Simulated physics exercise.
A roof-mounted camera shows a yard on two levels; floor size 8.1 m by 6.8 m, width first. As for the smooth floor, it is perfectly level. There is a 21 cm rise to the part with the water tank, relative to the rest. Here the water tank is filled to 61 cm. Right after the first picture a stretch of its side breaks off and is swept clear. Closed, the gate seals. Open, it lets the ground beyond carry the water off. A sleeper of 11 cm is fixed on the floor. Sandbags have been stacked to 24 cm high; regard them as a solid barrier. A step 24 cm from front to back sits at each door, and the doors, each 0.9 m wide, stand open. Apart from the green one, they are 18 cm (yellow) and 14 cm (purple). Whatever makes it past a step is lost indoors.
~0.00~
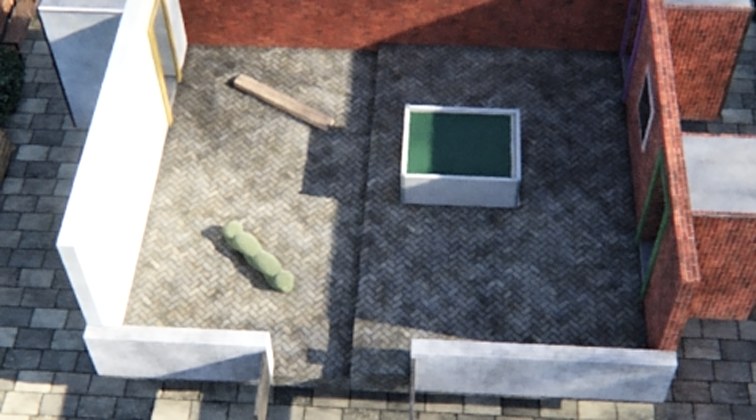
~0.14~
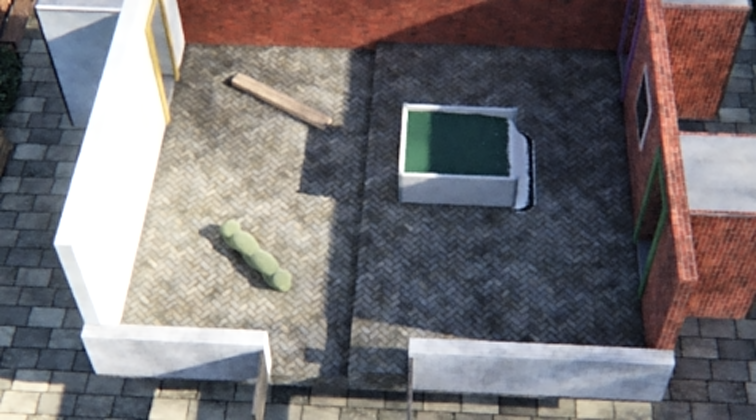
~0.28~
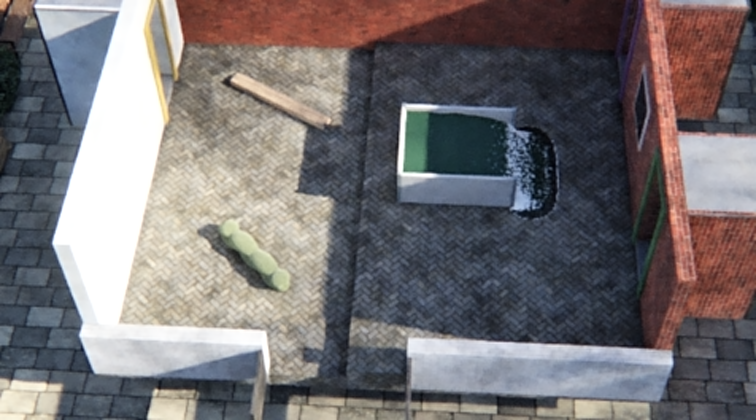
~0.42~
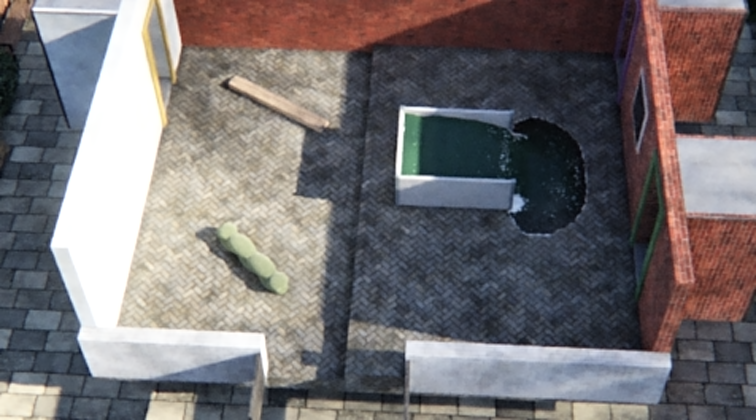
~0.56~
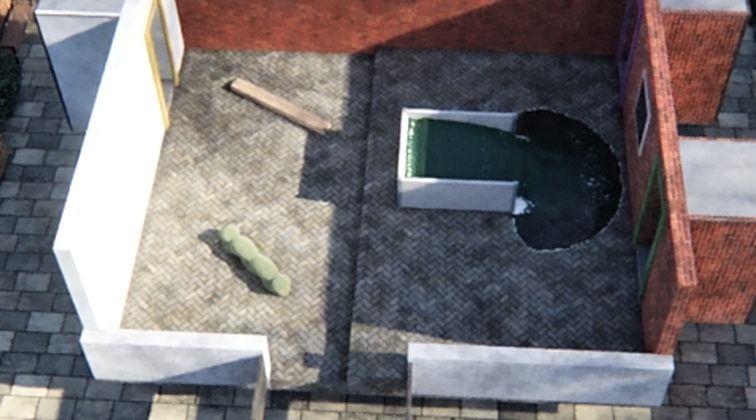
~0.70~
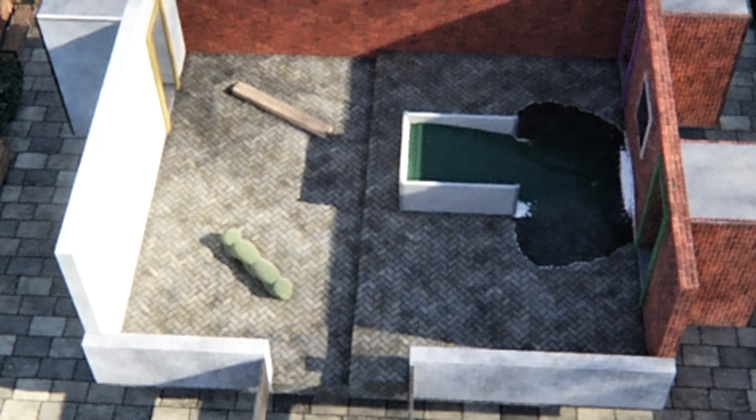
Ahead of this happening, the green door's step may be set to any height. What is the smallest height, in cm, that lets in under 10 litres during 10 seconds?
11 cm.
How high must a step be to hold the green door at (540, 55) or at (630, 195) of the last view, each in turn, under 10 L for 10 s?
In turn: About 11.0 cm, about 32 cm.
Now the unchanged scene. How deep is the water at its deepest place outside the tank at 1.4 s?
Max depth: Around 36 cm.
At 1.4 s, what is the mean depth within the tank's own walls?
Near 29 cm, averaged.
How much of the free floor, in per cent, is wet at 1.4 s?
I'd estimate about 10 percent.
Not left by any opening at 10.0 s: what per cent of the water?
I'd put it at about 96 per cent.
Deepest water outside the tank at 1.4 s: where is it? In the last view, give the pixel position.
Near (621, 183).
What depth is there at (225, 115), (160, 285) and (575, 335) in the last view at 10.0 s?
Going through the spots in order gives 1, 4 and 4 centimetres.
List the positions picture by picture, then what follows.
The water tank at (462, 145) is whole and still, 61 cm deep; the green door at (652, 231) is dry, in the first picture.
The front is at (528, 205), 0.3 m from the gap at (512, 161); 0.4 m2 of floor is wet, 61 cm left at the back, in the second picture.
Water pours out at (511, 163) and has run 0.7 m, to (552, 197); about 11 cm deep outside, 61 cm at the back, in the third picture.
The gap is at (509, 167), the front 1.2 m out at (582, 184); the back of the water tank holds 60 cm, in the fourth picture.
The front is at (617, 193), 1.8 m from the gap at (511, 169); 3.8 m2 of floor is wet, 52 cm left at the back, in the fifth picture.
The front is at (633, 231), 2.0 m from the gap at (512, 173); 5.0 m2 of floor is wet, 53 cm left at the back; 0.7 m in a straight line remain to the green door at (651, 238), in the sixth picture.
After 1.4 s water covers 10 % of the floor, deepest (36 cm) near (621, 183); 13 cm at the green door, 0 litres in over its 14 cm step.
After 3.0 s water covers 25 % of the floor, deepest (26 cm) near (610, 62); 11 cm at the green door, 3 litres in over its 14 cm step.
After 10.0 s water covers 90 % of the floor, deepest (7 cm) near (152, 197); 4 cm at the green door, 3 litres in over its 14 cm step.
At the green door as built, the water arrived by 1.1 s and peaked near 16 cm at 1.8 s.
With a step of 9.5 cm, 16 litres would have come in within the 10 s; with 13 cm, 5 litres. So under 10 litres takes about 11 cm.
